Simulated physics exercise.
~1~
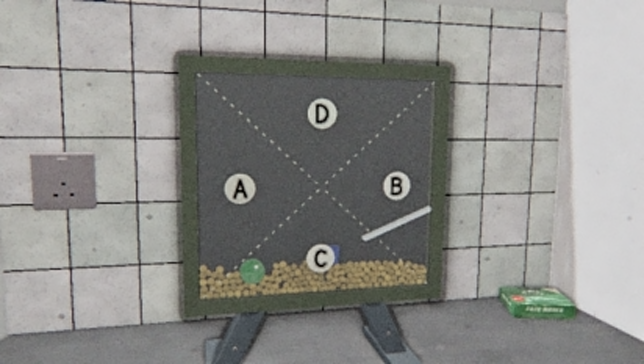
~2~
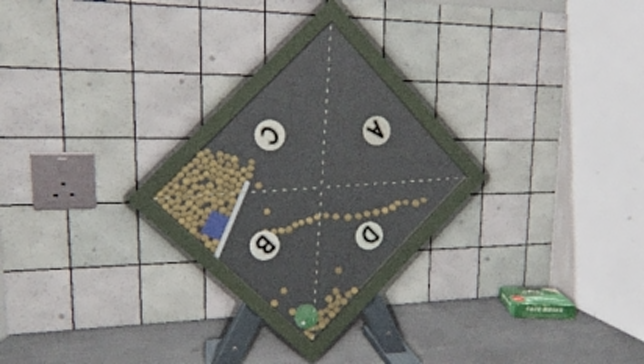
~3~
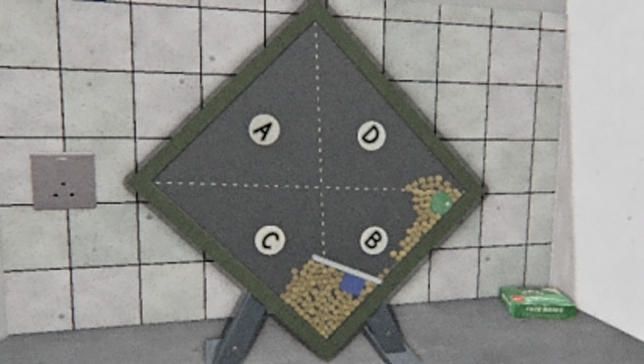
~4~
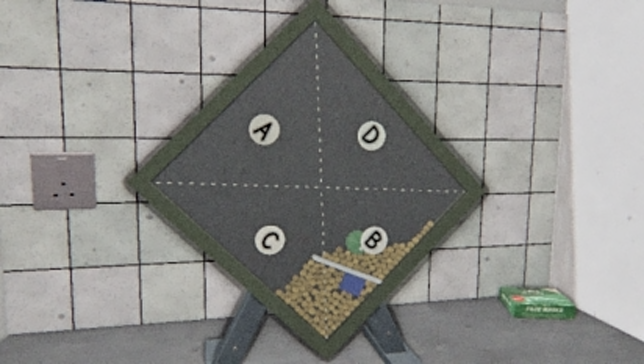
A square box of dried chickpeas turned clockwise well past a quarter turn, spilling them around a pale bar, then swung partway back and stopped on one corner, with the chickpeas, green disc and blue block gathered low, both pieces in wedge B.
